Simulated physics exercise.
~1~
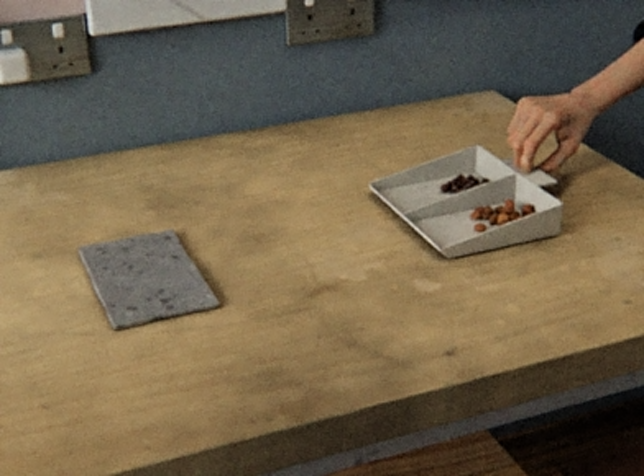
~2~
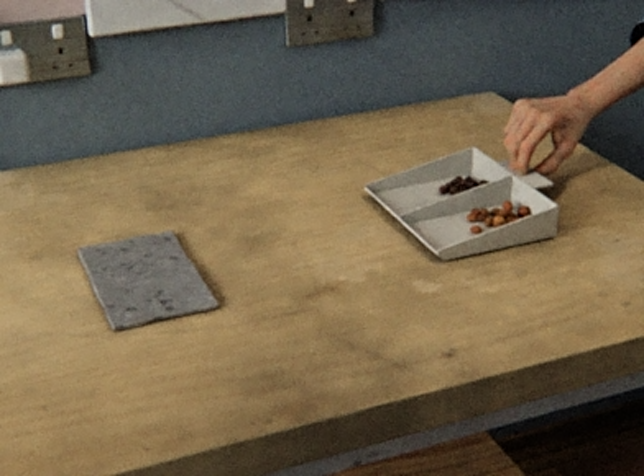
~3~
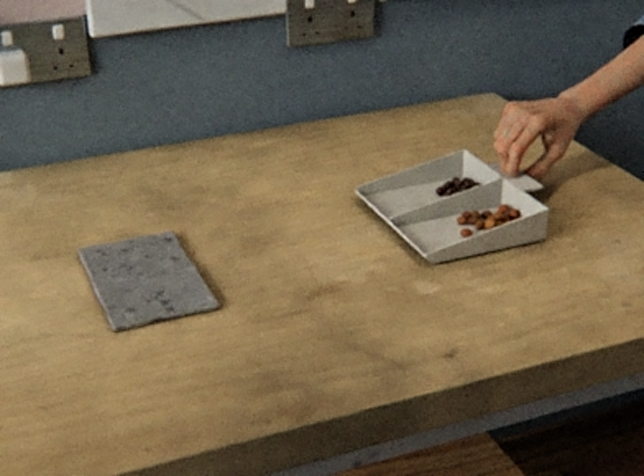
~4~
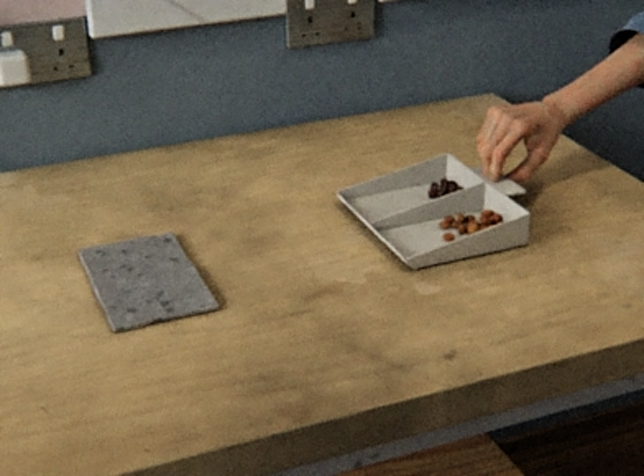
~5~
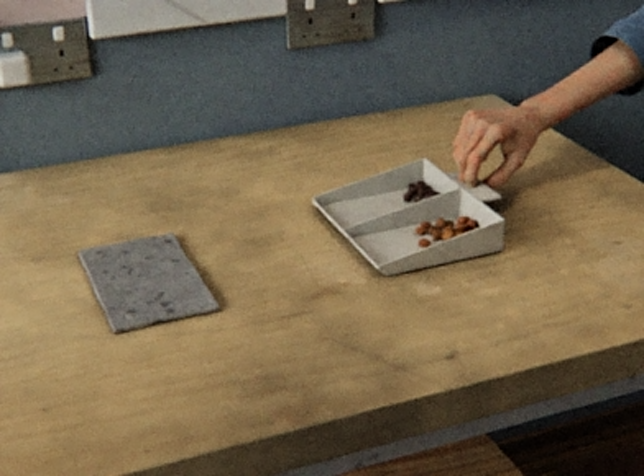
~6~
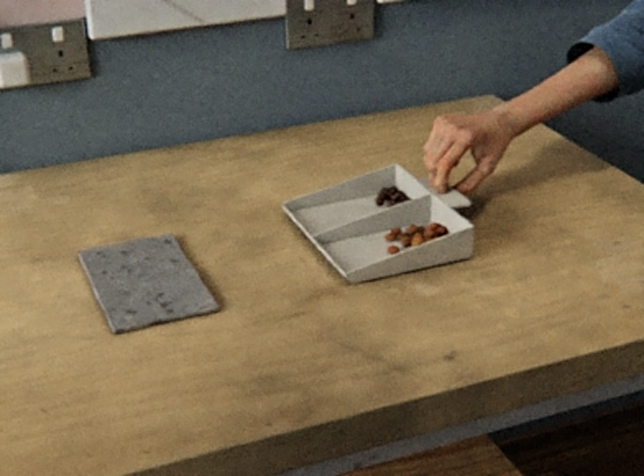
A hand pushes a divided tray of small brown pieces left across a wooden table.
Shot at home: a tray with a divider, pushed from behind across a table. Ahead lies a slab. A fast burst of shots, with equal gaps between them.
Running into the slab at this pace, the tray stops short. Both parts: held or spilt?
Front handful: Held, back handful: Spilt.
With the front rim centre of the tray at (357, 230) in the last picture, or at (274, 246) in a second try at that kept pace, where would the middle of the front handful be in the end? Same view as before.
Lab note: Resting centre (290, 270) for the first pace, (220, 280) for the second.
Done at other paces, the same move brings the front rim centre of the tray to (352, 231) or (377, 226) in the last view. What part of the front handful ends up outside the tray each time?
It comes out at around 0 per cent for the first one and around 0 per cent for the other.
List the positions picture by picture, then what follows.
The first frame shows front rim (403, 217), at rest; slab (156, 292); front handful (510, 220), a few bits of dog kibble; back handful (471, 186), a few chocolate balls.
The second frame shows front rim (399, 219), hardly any of the way covered; back handful (469, 187).
The third frame shows front rim (388, 222), about a tenth of the way covered; front handful (499, 224).
The fourth frame shows front rim (370, 226), roughly a quarter of the way covered; back handful (451, 192).
The fifth frame shows front rim (343, 232), roughly a third of the way covered; front handful (458, 235).
The sixth frame shows front rim (312, 239), roughly half of the way covered; slab (155, 296); front handful (428, 241); back handful (401, 205).
Then, 0.10 s later than the last frame, tray still sliding, front rim near (257, 250); front handful all inside; back handful all inside.
Then, 0.30 s later than the last frame, tray stopped at the slab; front handful all inside, moved towards the front rim; back handful all inside, moved towards the front rim.
Then, 0.51 s later than the last frame, tray stopped at the slab; front handful all inside, moved towards the front rim; back handful roughly a quarter out of the tray.
When it is over, tray stopped at the slab; front handful all inside, moved towards the front rim; back handful roughly a third out of the tray.
